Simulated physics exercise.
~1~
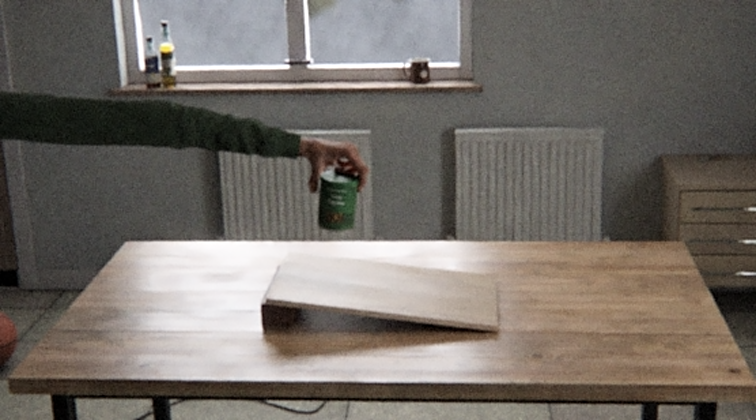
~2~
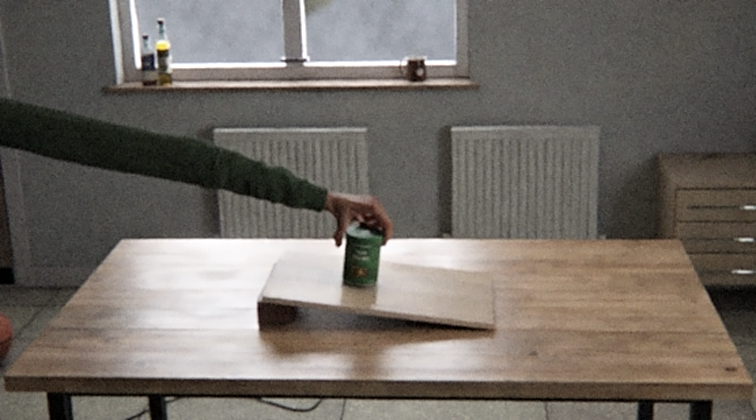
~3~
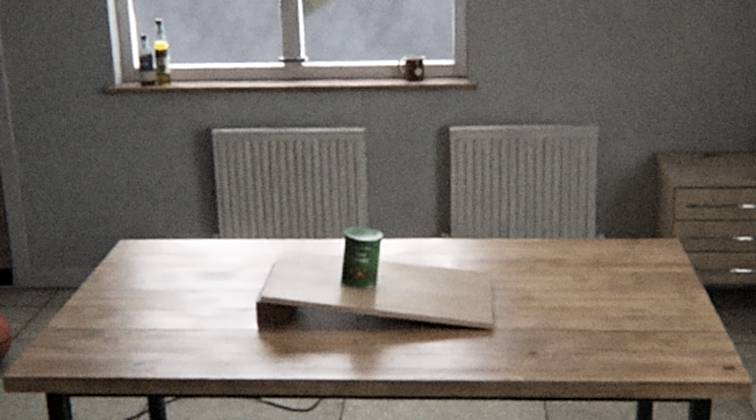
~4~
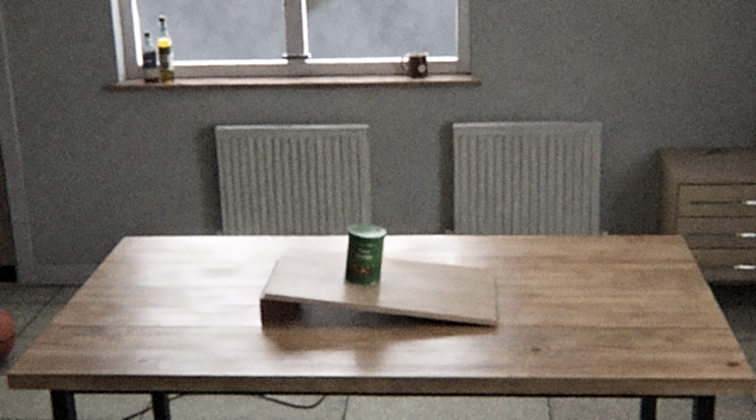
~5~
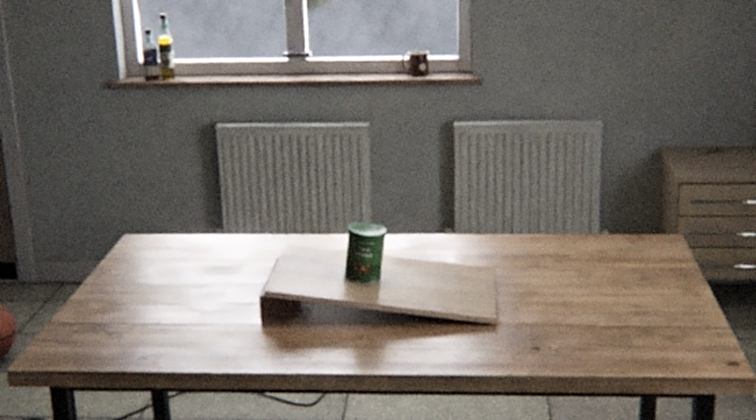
A hand reached in from the left holding a green tin, lowered it upright onto a sloping board propped on a block on a wooden table, then let go and withdrew, and the tin stayed still where it was put.
